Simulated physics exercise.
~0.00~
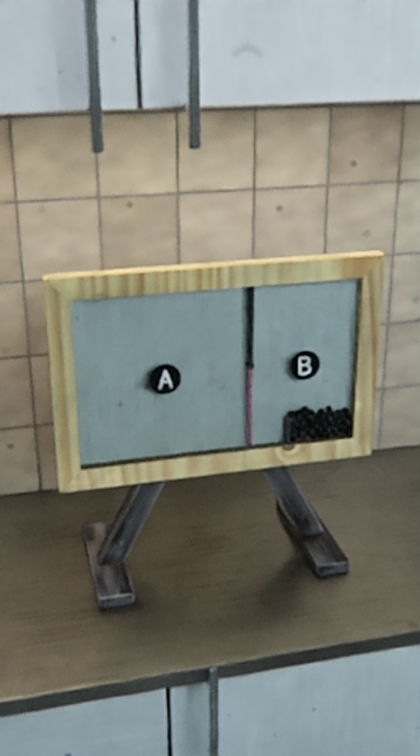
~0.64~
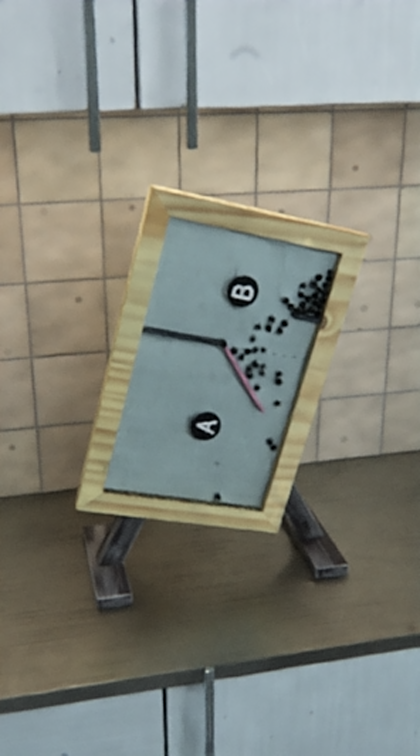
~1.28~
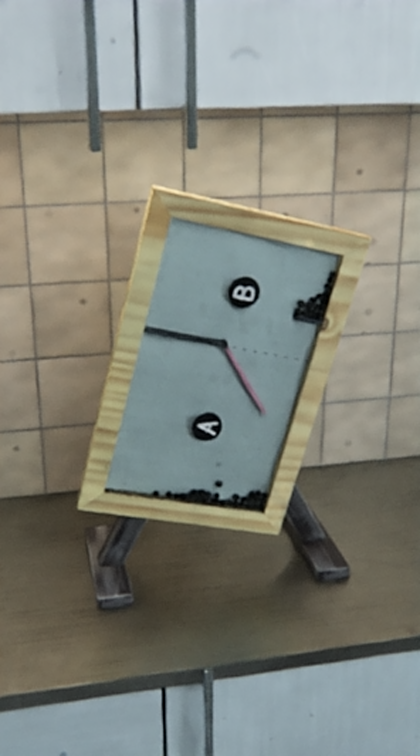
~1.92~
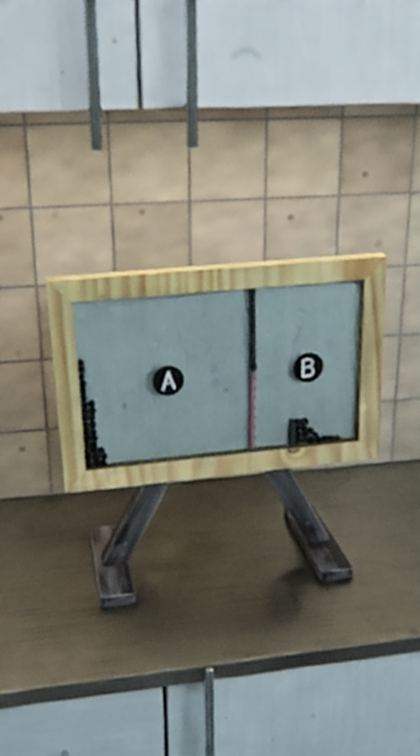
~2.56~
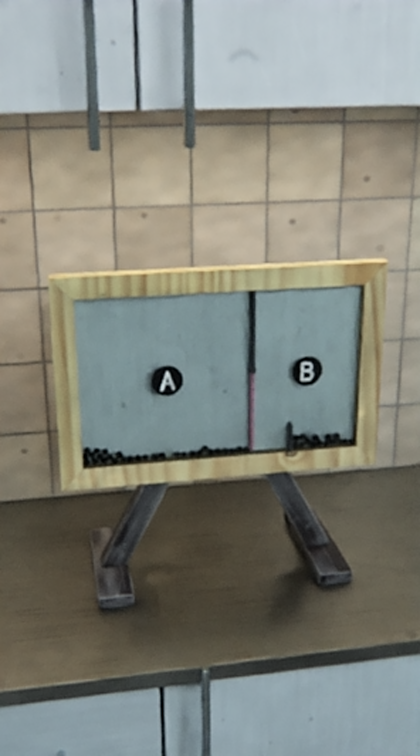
The clip opens on a level, wood-framed case on dark legs, its window split into sides A and B, with small black beads heaped at the lower right in B. The case turns anticlockwise until it stands steeply tilted, B uppermost, and a pink flap swings open. Some beads scatter down past it into A, gathering along the bottom edge, while others stay caught on a small ledge in B. The case then swings back to level and the flap closes. Finally, the beads piled against the left wall spread out, leaving low layers on both sides.
